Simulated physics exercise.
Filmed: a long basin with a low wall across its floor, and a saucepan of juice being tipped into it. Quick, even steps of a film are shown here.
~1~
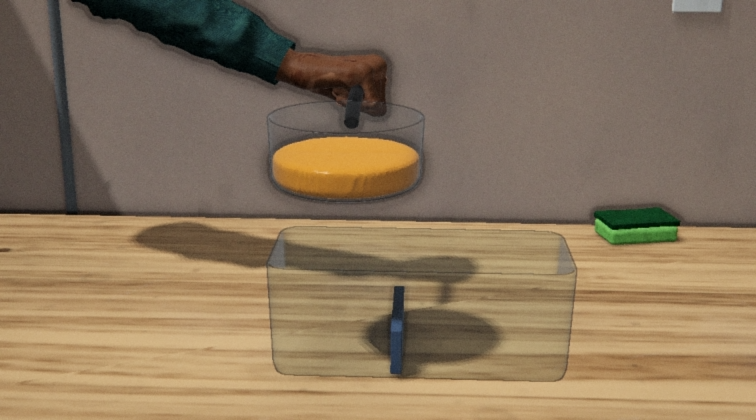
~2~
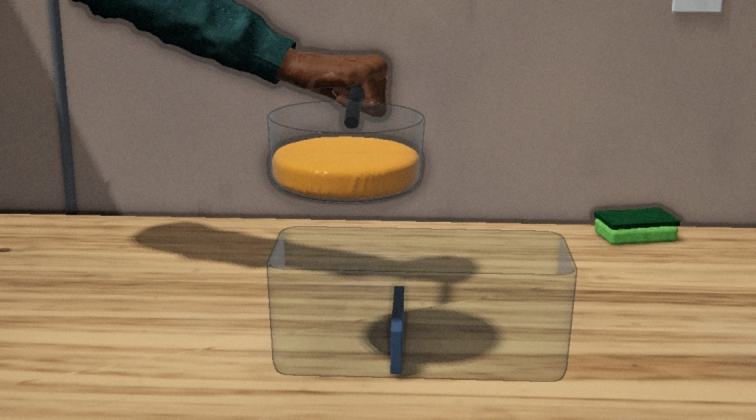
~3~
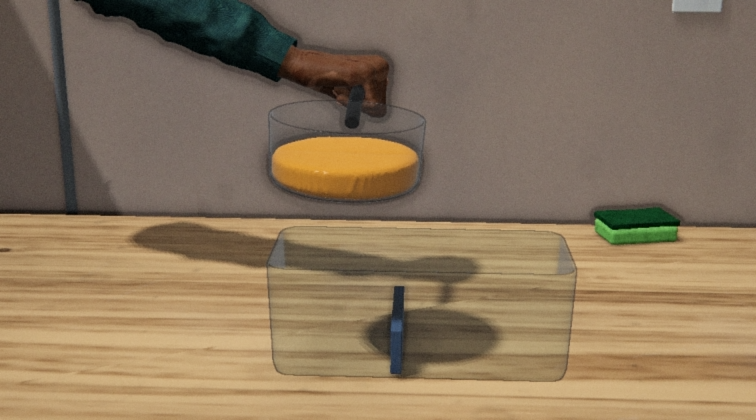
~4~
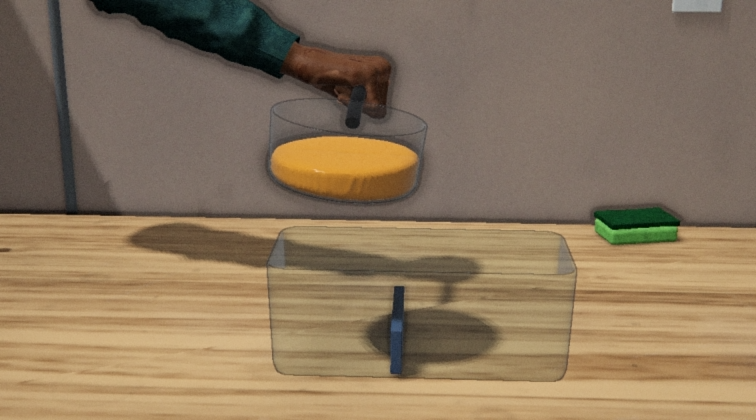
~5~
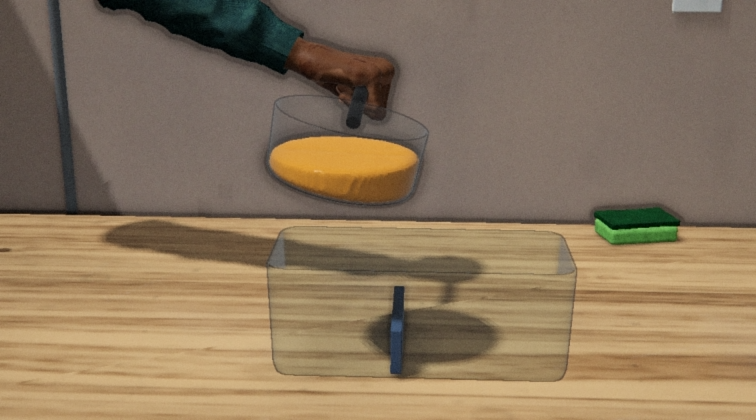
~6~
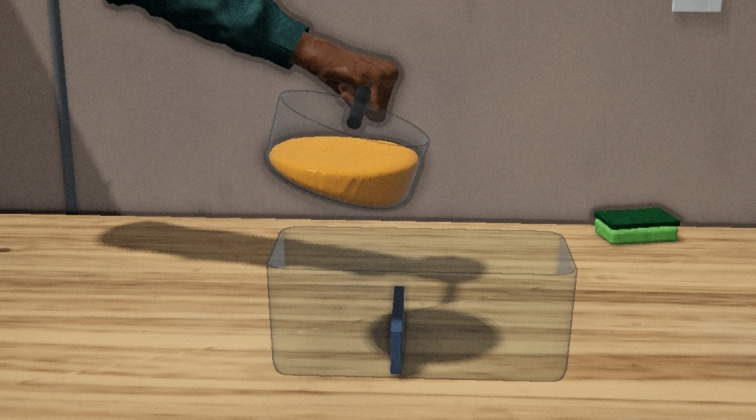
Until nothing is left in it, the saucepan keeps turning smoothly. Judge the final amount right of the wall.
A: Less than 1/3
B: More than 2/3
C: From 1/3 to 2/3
More than 2/3 (B).
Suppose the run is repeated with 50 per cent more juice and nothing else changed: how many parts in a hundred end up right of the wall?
Roughly 95 in a hundred.
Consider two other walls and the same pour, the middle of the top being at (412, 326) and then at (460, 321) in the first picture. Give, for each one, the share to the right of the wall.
Around 80 per cent for the first, around 35 per cent for the second.
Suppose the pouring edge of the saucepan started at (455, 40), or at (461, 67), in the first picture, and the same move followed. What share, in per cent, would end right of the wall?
It would come to near 95 per cent, and then near 95 per cent.
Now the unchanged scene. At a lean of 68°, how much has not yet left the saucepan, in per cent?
Some 60 in a hundred has yet to spill out.
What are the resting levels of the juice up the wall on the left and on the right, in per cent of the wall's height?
Some 0 per cent left and 50 right.
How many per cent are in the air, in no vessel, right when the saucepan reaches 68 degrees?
About 20 %.
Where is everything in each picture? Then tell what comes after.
In the first frame, it leans 0°; its right rim is at (423, 119); the juice meets the walls at (274, 152) and (419, 154); the long basin's rim runs from (275, 248) to (569, 254); the wall's top is at (398, 308).
In the second frame, it leans 1°; its right rim is at (424, 120); the juice meets the walls at (274, 151) and (419, 155).
In the third frame, it leans 3°; its right rim is at (425, 123); the juice meets the walls at (274, 151) and (419, 156).
In the fourth frame, it leans 6°; its right rim is at (426, 128); the juice meets the walls at (273, 150) and (418, 156).
In the fifth frame, it leans 11°; its right rim is at (427, 134); the juice meets the walls at (272, 150) and (418, 156).
In the sixth frame, it leans 17°; its right rim is at (428, 142); the juice meets the walls at (271, 148) and (419, 156).
A moment on, the saucepan is tipped part way and 61 per cent is still to pour, 0 is left of the wall and 18 right of it.
Next, the saucepan is tipped right over and 11 per cent is still to pour, 2 is left of the wall and 81 right of it.
Then the saucepan is tipped right over and 0 per cent is still to pour, 5 is left of the wall and 95 right of it.
Later the saucepan is tipped right over and 0 per cent is still to pour, 5 is left of the wall and 95 right of it.
Finally, 5 per cent lies left of the wall, 95 right of it and 0 outside.
